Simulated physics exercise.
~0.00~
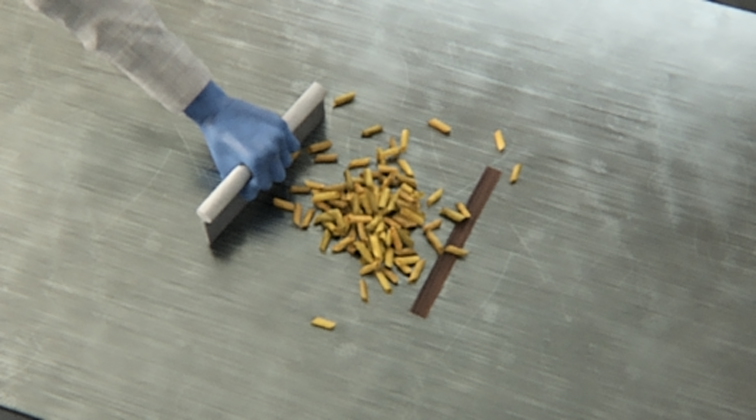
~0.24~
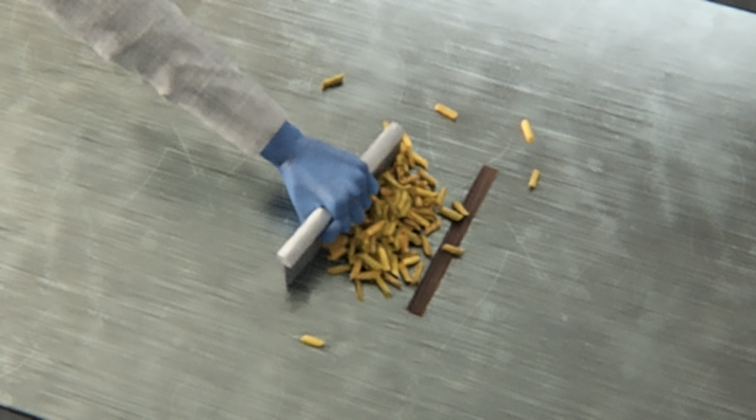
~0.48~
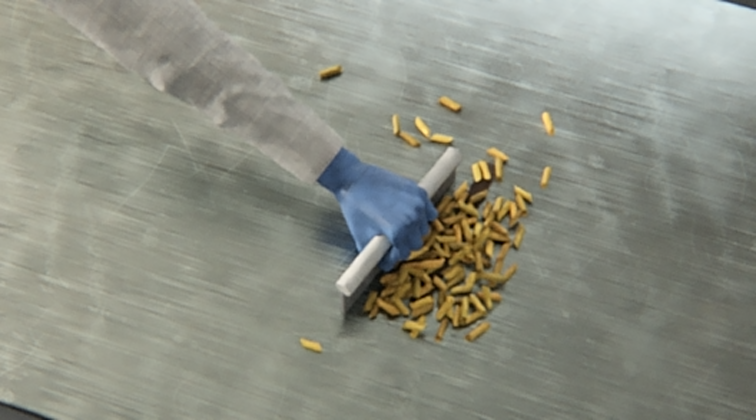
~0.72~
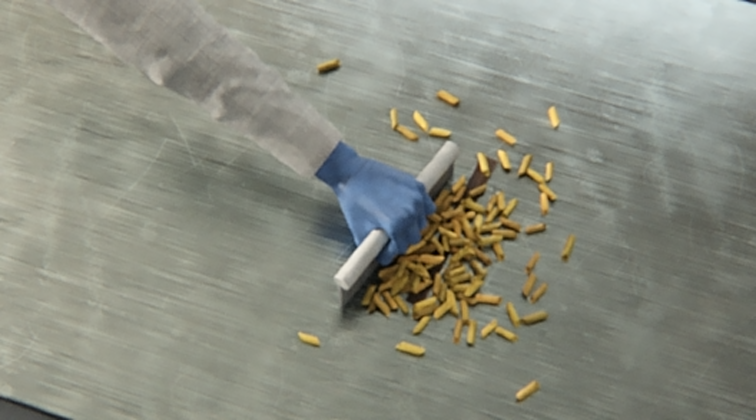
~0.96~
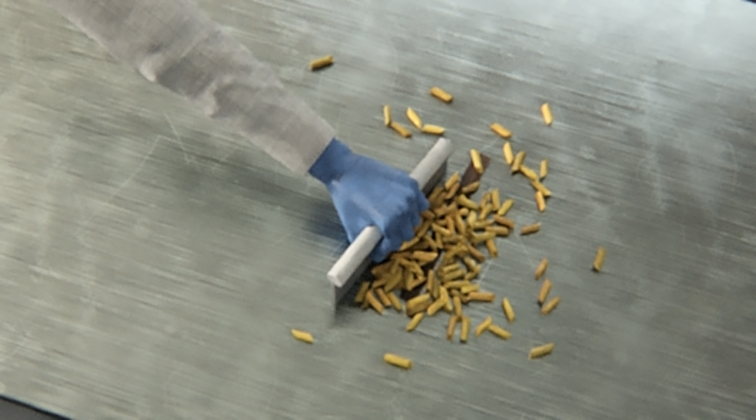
Blue-gloved hand pushing a scraper right and down, driving dry pasta over a dark strip and halting with pieces scattered around it.
